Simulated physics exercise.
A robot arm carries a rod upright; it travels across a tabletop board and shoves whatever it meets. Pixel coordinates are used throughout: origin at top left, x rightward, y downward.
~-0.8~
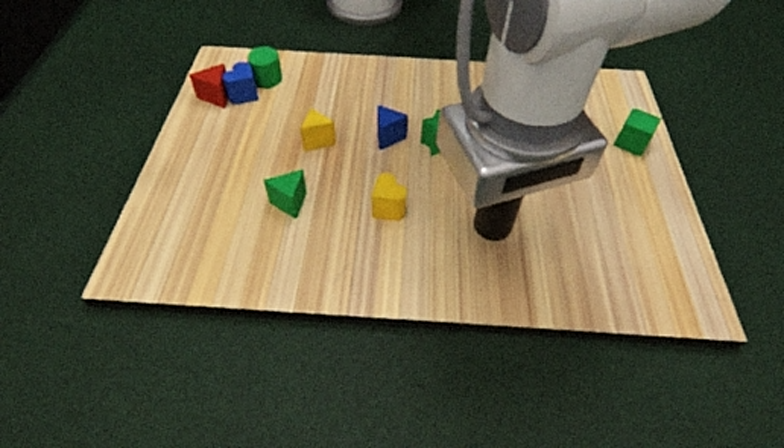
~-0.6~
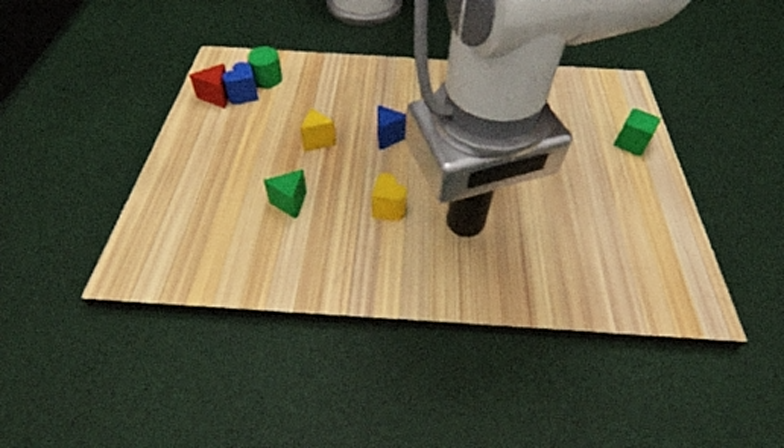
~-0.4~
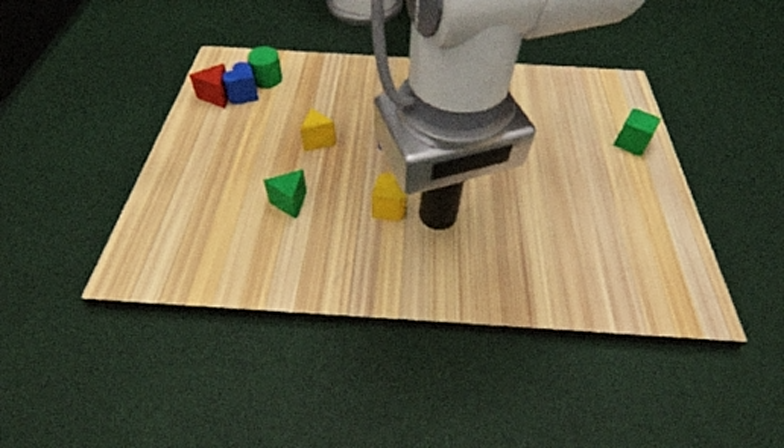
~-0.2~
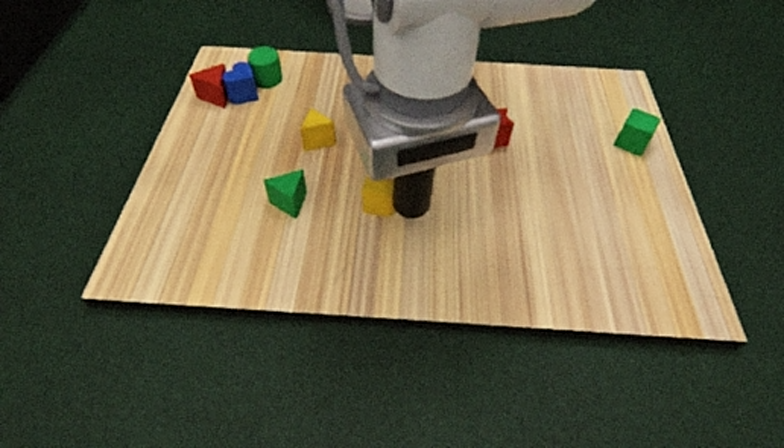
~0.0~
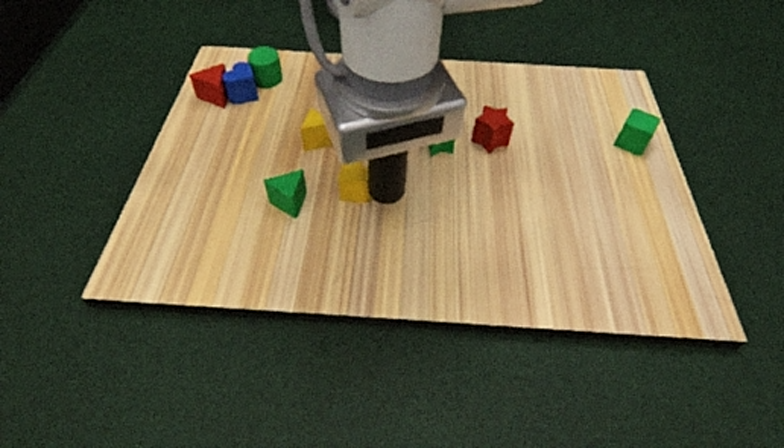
At the start, a robot arm holds a dark rod over a wooden board scattered with colored blocks, to the right of a yellow heart. The rod moves left to the heart, then pushes it a short way left and slightly upward toward the yellow triangular block, while a red star comes into view behind the arm.
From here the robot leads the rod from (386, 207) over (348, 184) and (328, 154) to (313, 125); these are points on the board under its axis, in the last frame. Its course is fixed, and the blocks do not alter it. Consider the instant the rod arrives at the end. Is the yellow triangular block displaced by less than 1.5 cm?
The answer is no.
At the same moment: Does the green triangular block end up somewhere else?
No, it doesn't check out.
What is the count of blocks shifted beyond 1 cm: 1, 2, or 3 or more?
A pair of blocks is moved.
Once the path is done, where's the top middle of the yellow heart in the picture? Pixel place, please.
The middle of its top is at (292, 133).
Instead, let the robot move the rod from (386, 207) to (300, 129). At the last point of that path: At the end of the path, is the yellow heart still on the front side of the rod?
No.
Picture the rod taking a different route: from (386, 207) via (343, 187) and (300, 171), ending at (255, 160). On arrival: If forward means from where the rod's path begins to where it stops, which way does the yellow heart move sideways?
Seen from start to end, it moves right.
On the path given first. One third of the way, rod (347, 168); yellow heart (315, 149).
Two thirds of the way, rod (326, 137); yellow triangular block (312, 114); yellow heart (293, 135), turned 85° anticlockwise.
At the end, rod (311, 109); green triangular block not moved; yellow triangular block (294, 90), turned 35° anticlockwise; yellow heart (292, 133), turned 105° anticlockwise.
